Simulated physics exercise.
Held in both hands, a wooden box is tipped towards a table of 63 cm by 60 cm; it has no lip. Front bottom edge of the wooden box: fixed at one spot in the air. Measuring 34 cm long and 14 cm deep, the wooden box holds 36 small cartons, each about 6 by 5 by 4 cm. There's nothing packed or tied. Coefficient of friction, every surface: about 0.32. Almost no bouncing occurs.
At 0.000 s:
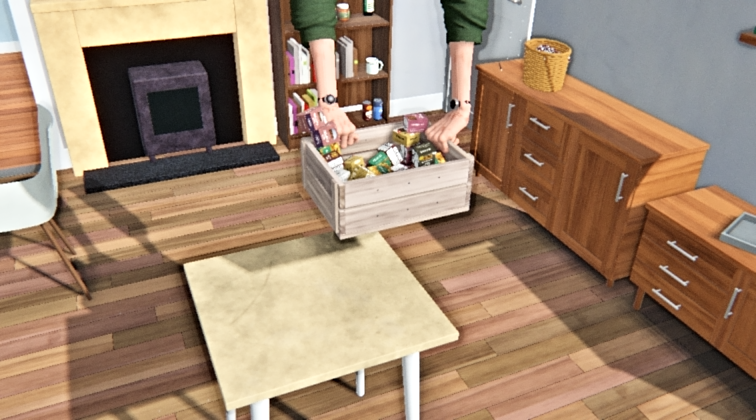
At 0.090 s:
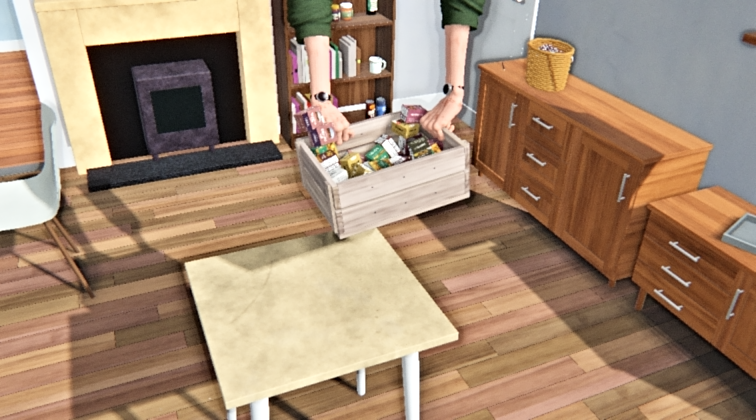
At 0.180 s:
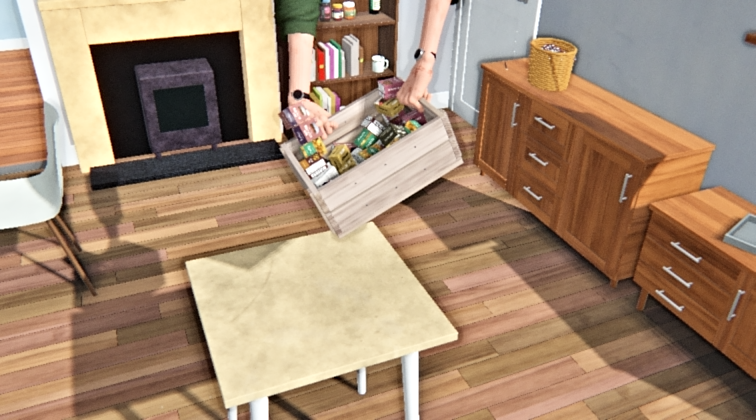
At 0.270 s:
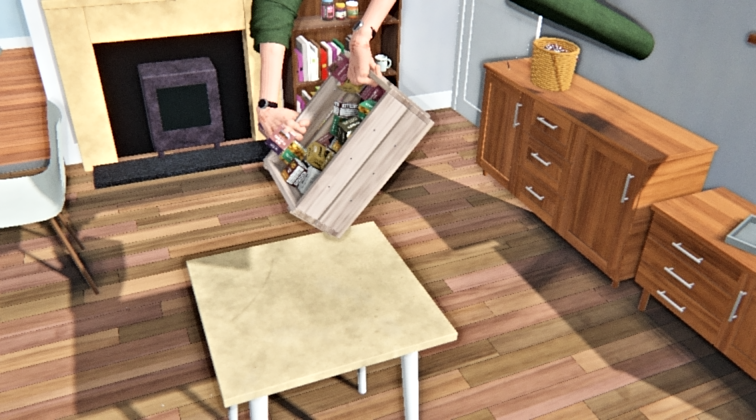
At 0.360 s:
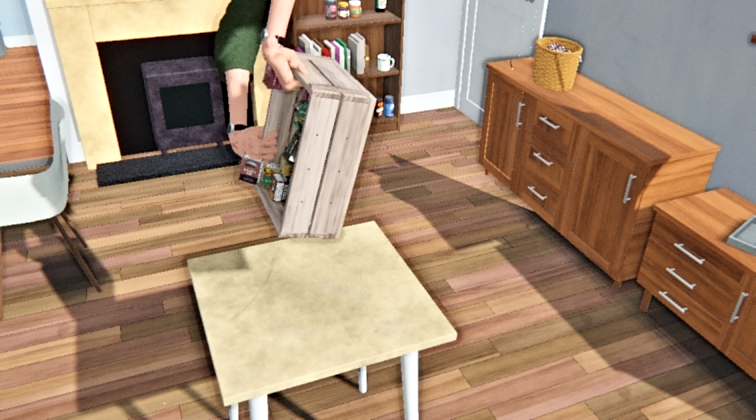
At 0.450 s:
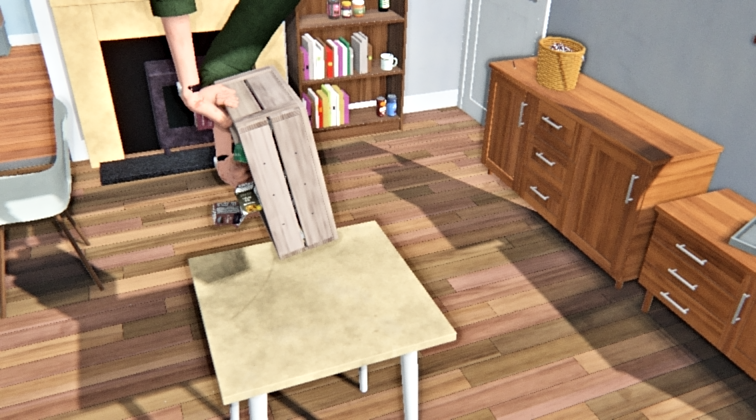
In the video, two hands hold a wooden box full of small cartons above a pale table and steadily tilt it leftward past upright, its lower edge staying near the tabletop, as a few cartons emerge from its open side.
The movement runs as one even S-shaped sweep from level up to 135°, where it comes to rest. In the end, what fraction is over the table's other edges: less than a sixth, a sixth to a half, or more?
The amount falls short of a sixth.
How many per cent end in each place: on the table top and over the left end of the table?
It works out to roughly 30 per cent and 65 per cent, in that order.
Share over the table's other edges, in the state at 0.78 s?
Around 5 per cent at that point.
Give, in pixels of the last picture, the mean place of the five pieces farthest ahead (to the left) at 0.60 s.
I'd put them at about (134, 236).
After 0.60 s, tilt 131°; 9 still in the wooden box, 4 on the table top and 23 in the air.
After 0.78 s, tilt 135°; 17 on the table top, 18 over the left end of the table and 1 over the table's other edges.
After 1.03 s, tilt 135°; 13 on the table top, 22 over the left end of the table and 1 over the table's other edges.
Outcome (at 1.36 s), 11 on the table top, 24 over the left end of the table and 1 over the table's other edges. Asked share, 1 of 36, 3 per cent.
